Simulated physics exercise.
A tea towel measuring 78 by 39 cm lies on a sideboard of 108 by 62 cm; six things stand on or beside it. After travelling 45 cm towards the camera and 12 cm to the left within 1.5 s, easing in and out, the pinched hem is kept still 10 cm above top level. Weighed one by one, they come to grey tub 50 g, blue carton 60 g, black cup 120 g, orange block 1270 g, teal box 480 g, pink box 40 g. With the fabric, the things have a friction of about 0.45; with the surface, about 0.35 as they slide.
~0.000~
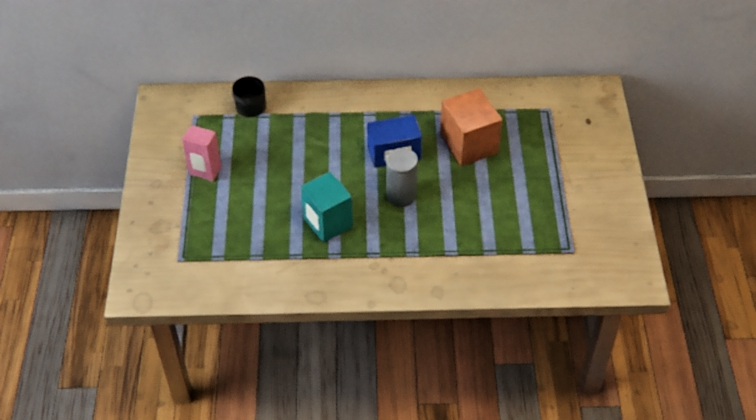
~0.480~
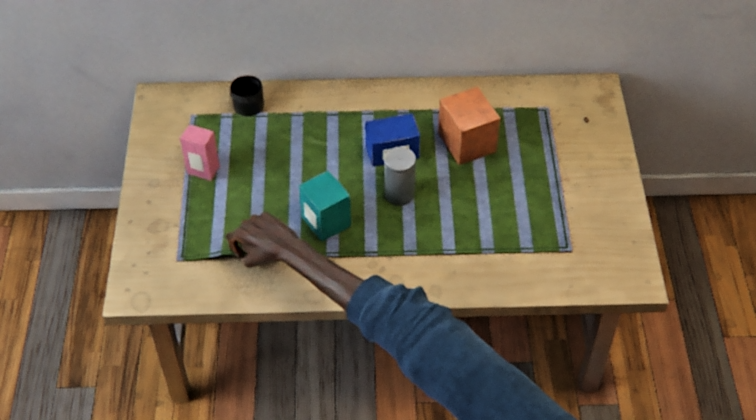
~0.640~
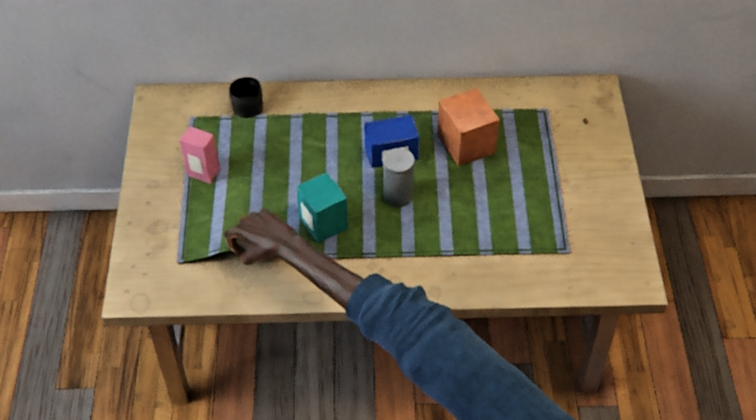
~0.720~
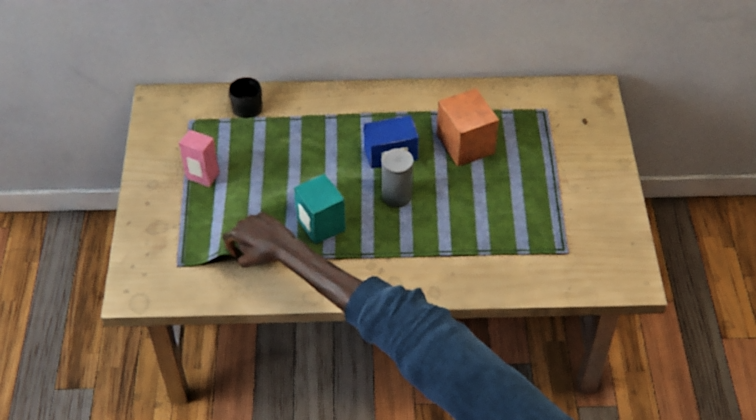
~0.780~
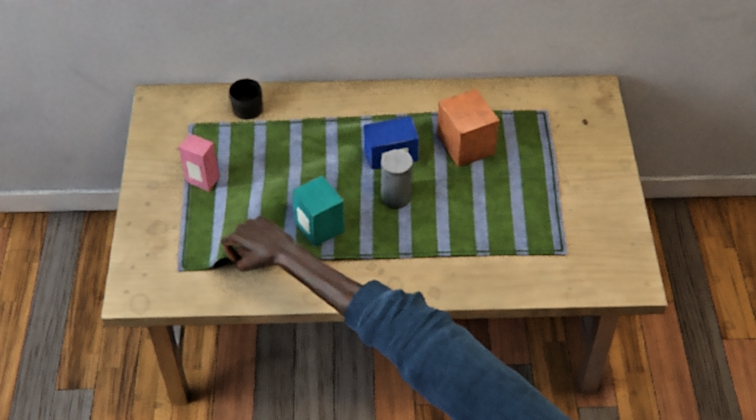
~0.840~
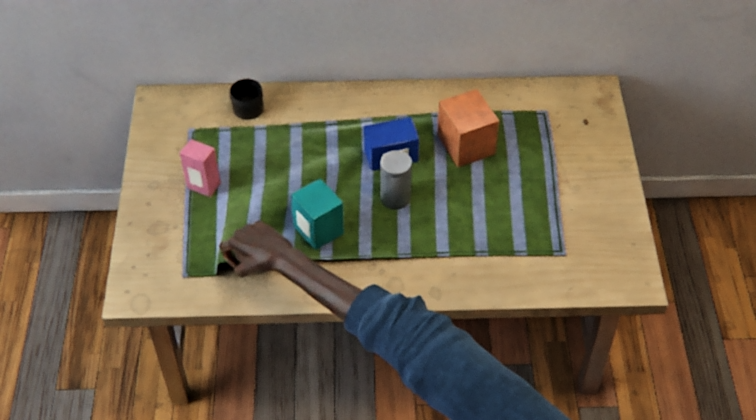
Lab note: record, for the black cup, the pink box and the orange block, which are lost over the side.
In the end my guess is the black cup ends up on the surface; my guess is the pink box ends up off the surface; my guess is the orange block ends up on the surface.
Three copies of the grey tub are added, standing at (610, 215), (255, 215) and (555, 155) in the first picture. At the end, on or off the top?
In order: Holds on; comes off; holds on.
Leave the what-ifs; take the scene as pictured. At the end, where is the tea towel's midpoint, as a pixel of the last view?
I'd say it sits around (222, 337) in the last picture.
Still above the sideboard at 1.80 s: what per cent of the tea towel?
Share within the edges: Approx. 50 %.
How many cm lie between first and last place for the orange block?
Roughly orange block 45 cm.
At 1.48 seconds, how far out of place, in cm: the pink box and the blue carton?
Roughly pink box 30 cm and blue carton 25 cm.
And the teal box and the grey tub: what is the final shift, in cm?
Roughly: The teal box goes over the edge, the grey tub goes off the top.
By 1.2 s, 100 % of the tea towel is still over the top; pink box 17 cm off its start, orange block 10 cm off its start, teal box 13 cm off its start.
By 1.5 s, 80 % of the tea towel is still over the top; pink box 31 cm off its start, orange block 23 cm off its start, teal box 26 cm off its start.
By 1.8 s, 50 % of the tea towel is still over the top; pink box over the edge, orange block 39 cm off its start at (332, 213), blue carton 41 cm off its start at (259, 256).
By 2.1 s, 35 % of the tea towel is still over the top; pink box over the edge, orange block 46 cm off its start, grey tub over the edge.
By 3.7 s, 35 % of the tea towel is still over the top; pink box over the edge, orange block 46 cm off its start at (310, 239), black cup 0 cm off its start at (246, 90), blue carton over the edge.
